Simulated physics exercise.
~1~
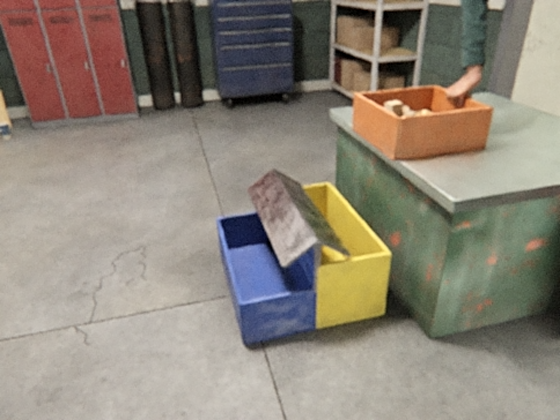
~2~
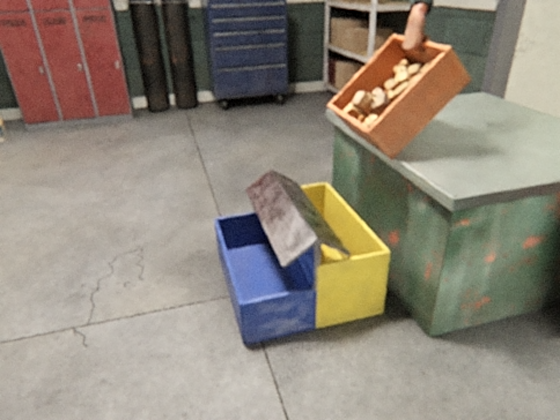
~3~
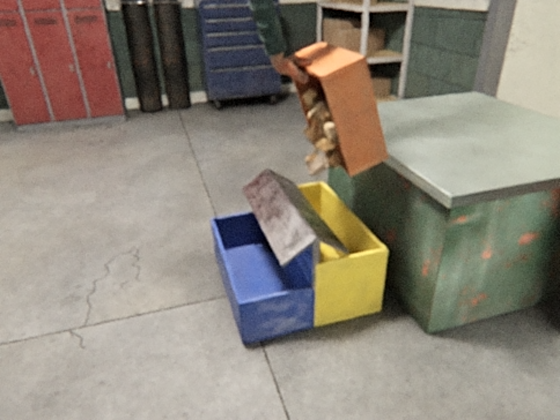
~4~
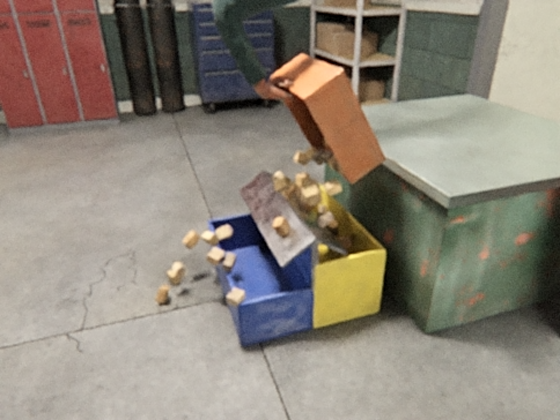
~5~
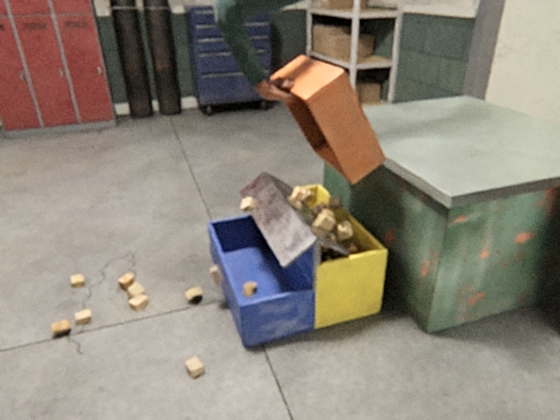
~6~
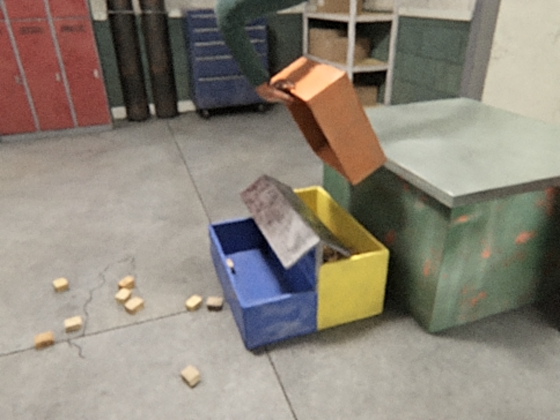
A green-sleeved arm tipped an orange crate off the end of a bench, spilling wooden blocks over a sloped splitter; most dropped into the yellow bin, a few into the blue box, and several scattered on the floor to the left.
